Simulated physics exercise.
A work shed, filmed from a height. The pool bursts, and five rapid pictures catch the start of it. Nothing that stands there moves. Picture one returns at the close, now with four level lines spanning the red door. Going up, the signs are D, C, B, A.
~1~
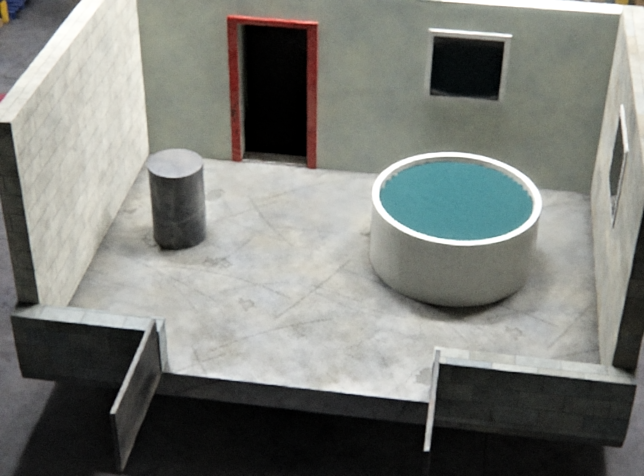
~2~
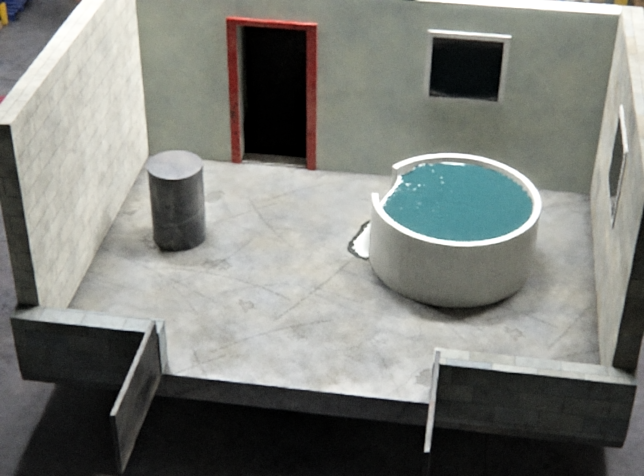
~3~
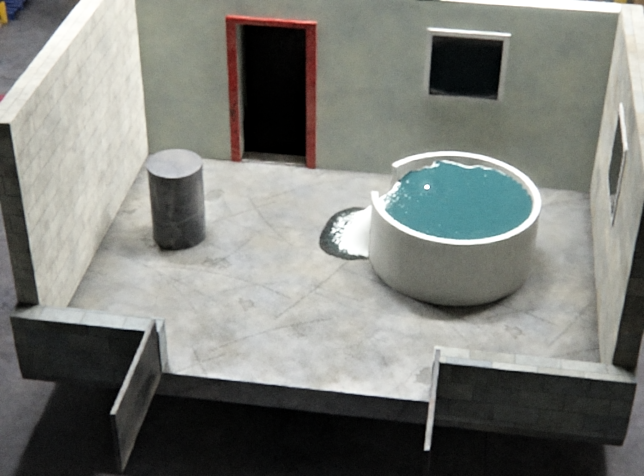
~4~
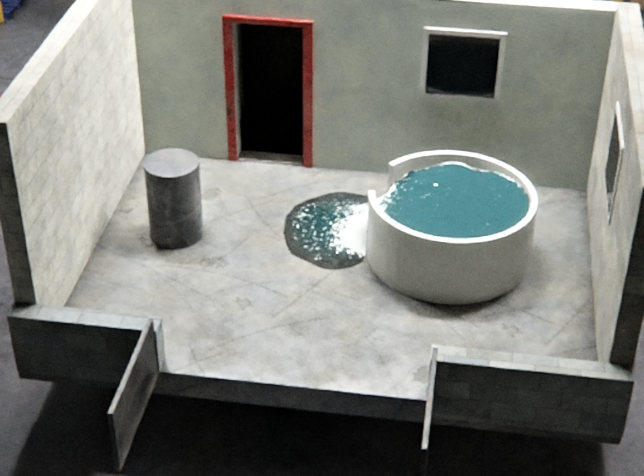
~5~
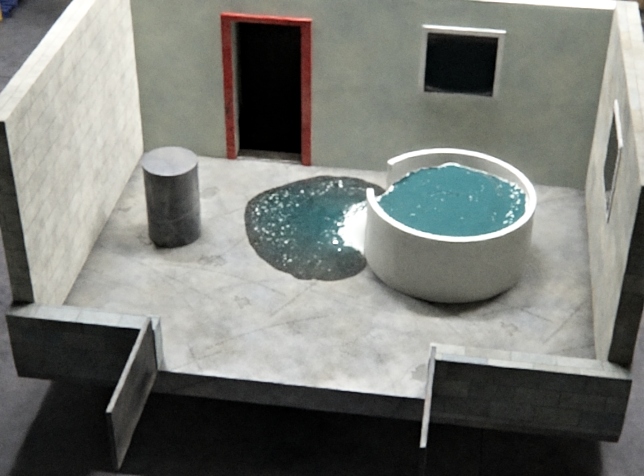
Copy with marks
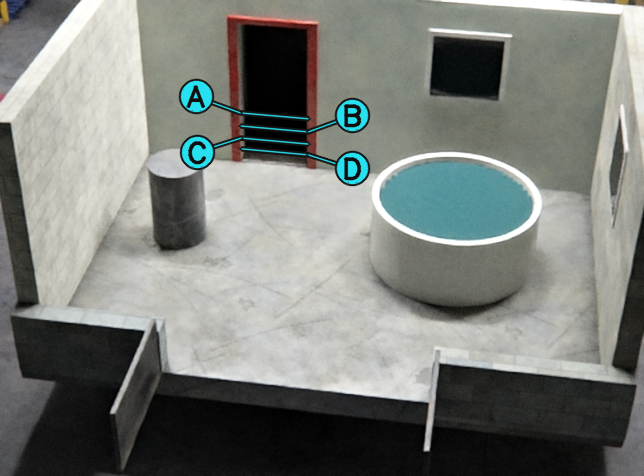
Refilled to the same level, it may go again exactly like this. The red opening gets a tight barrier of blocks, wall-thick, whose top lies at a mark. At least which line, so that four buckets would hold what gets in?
Use mark D.
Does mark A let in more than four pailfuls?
No.
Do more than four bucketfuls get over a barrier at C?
No.
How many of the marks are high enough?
All four.
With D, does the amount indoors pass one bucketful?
No, it does not.
On the marked copy, A at (274, 115); B at (274, 128); C at (274, 141); D at (274, 151); from the bottom up D, C, B, A.
For mark A, nothing gets over.
For mark B, nothing gets over.
For mark C, nothing gets over.
For mark D, a splash gets over, under a bucket.
